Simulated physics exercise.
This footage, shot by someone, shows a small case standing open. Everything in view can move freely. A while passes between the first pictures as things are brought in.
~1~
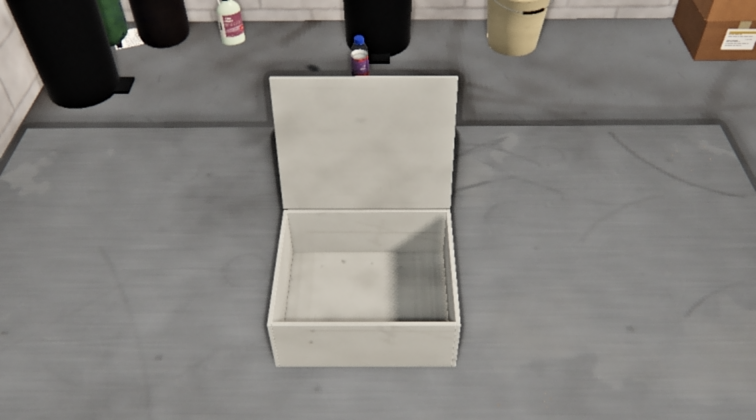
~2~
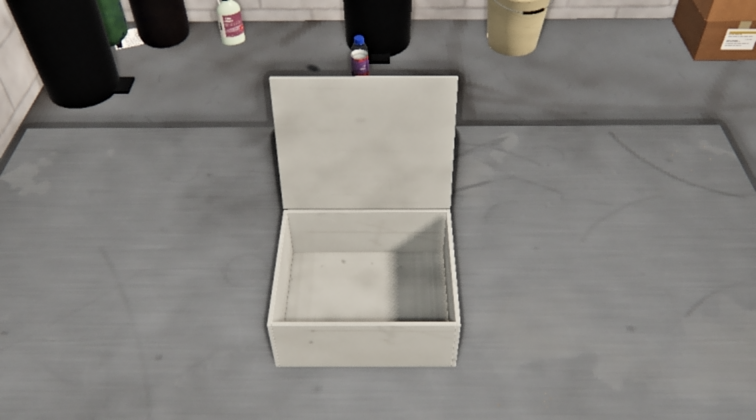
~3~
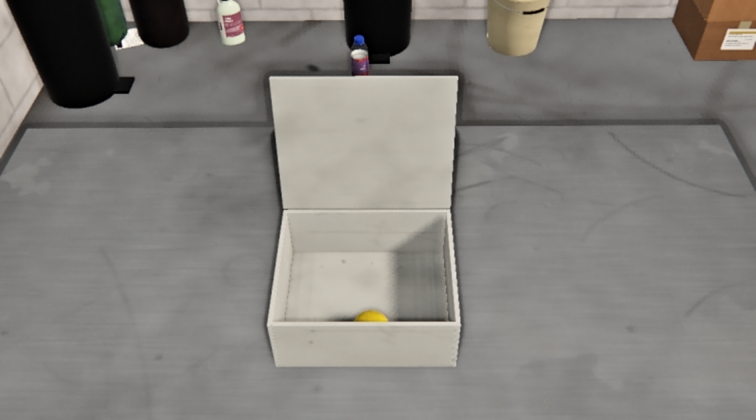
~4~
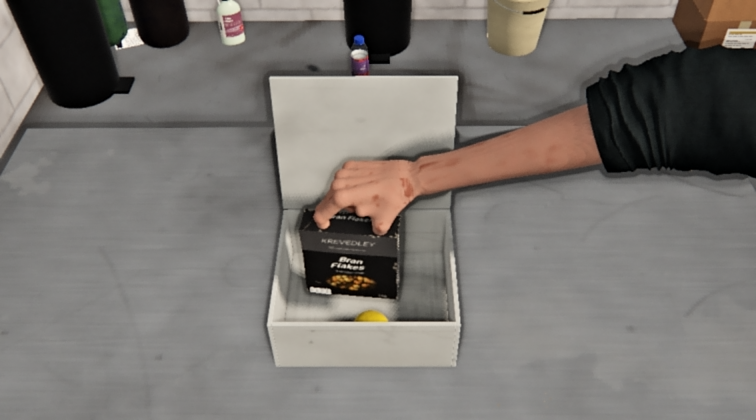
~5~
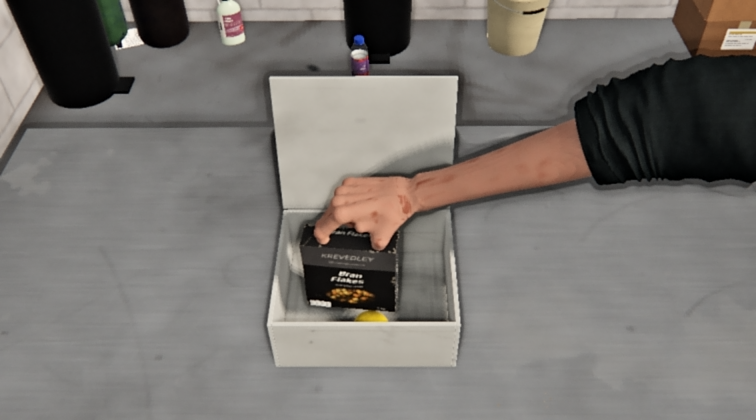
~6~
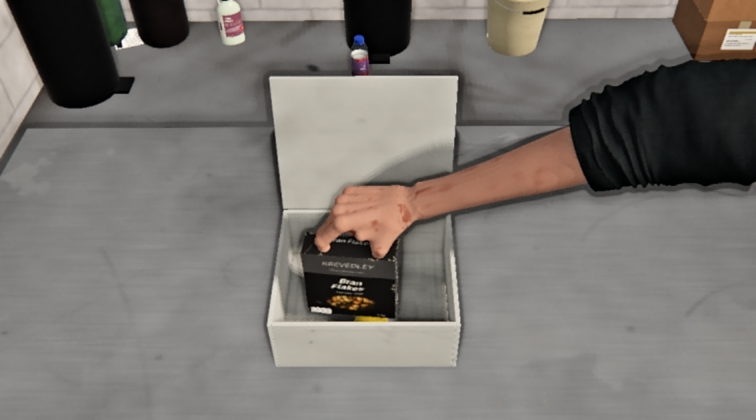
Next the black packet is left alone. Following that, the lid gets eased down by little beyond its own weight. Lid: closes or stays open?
Closes.
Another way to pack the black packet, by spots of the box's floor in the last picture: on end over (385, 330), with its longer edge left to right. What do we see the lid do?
Well, in that case it fits down fine.
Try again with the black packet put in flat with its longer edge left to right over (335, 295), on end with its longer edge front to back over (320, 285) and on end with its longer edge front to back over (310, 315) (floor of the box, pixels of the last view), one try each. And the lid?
First try: The lid comes all the way down; second try: It remains open; third try: It remains open.
Then, 0.50 s past the last view, black packet on its side near (353, 294); yellow lemon displaced a little.
Then, 1.50 s past the last view, lid 66° above the rim; black packet on its side near (353, 295); yellow lemon displaced about its own width.
Then, 2.10 s past the last view, lid 23° above the rim; black packet on its side near (353, 295); yellow lemon displaced about its own width.
Finally, lid shut; down or leaning hard in the box, black packet; moved from the start, yellow lemon. Final places as the last picture's camera would see them, black packet near (353, 295).
